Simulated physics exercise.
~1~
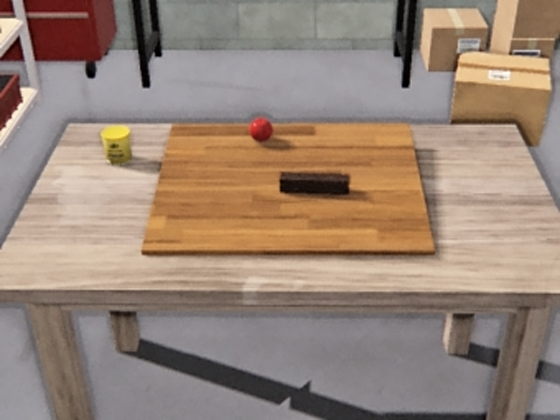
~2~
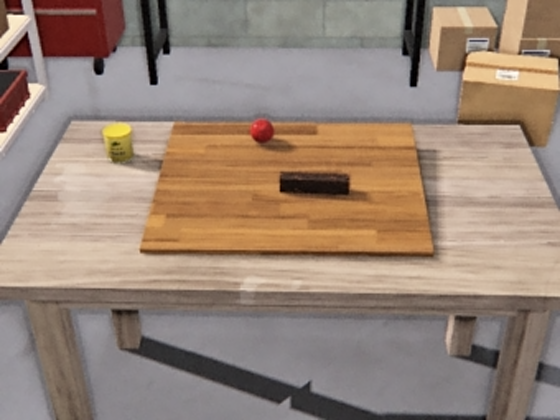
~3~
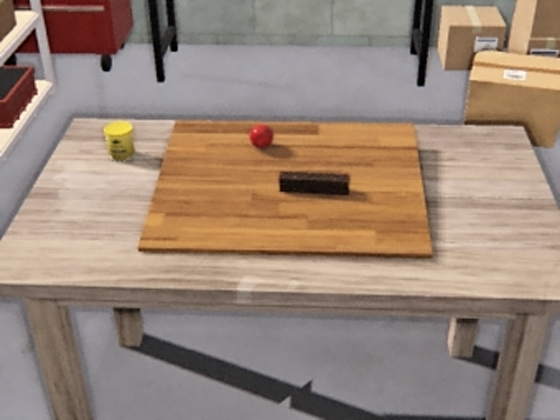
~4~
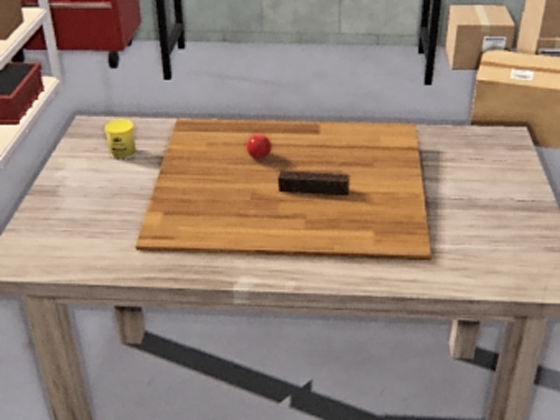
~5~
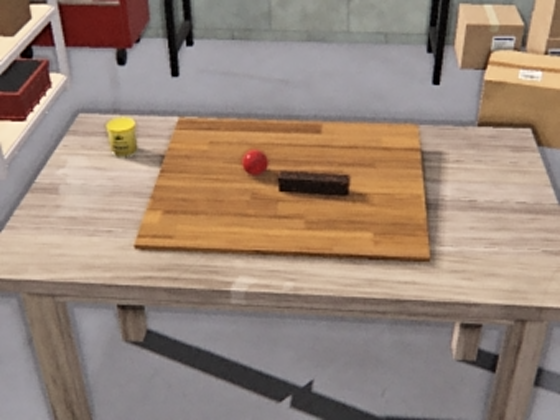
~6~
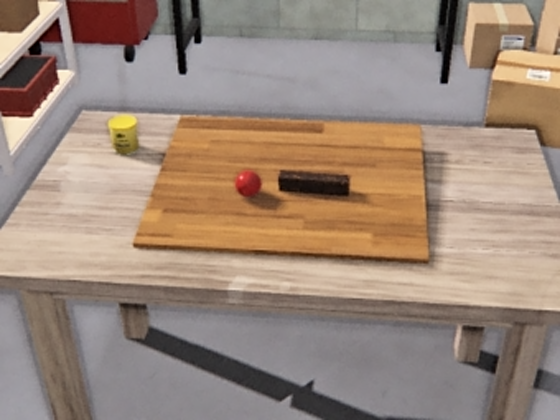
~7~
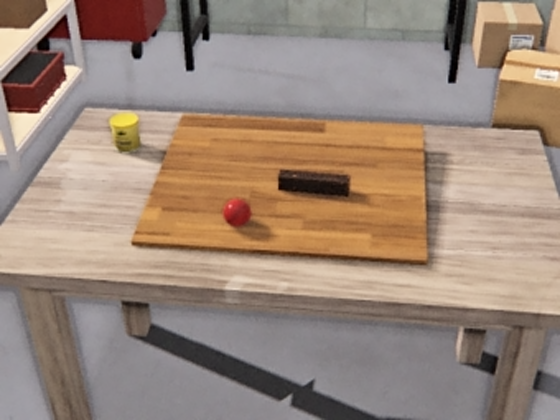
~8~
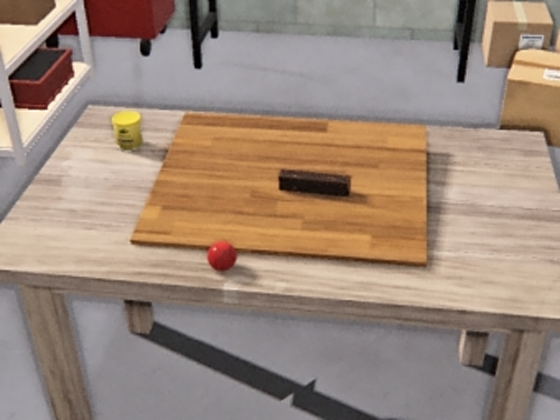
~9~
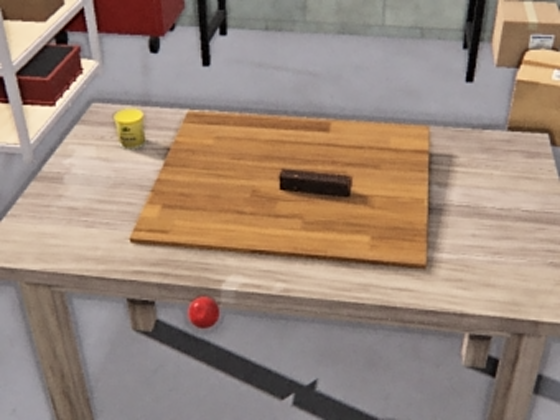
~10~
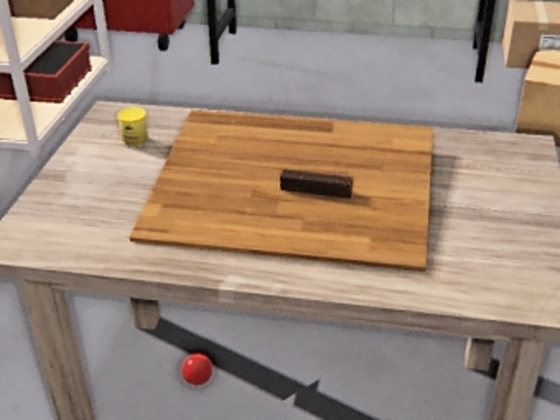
A red apple rolled slowly, then faster, down a wooden board on a table, passing to the left of a dark block, and dropped off the near edge toward the floor, while the yellow tin and the block stayed where they were.
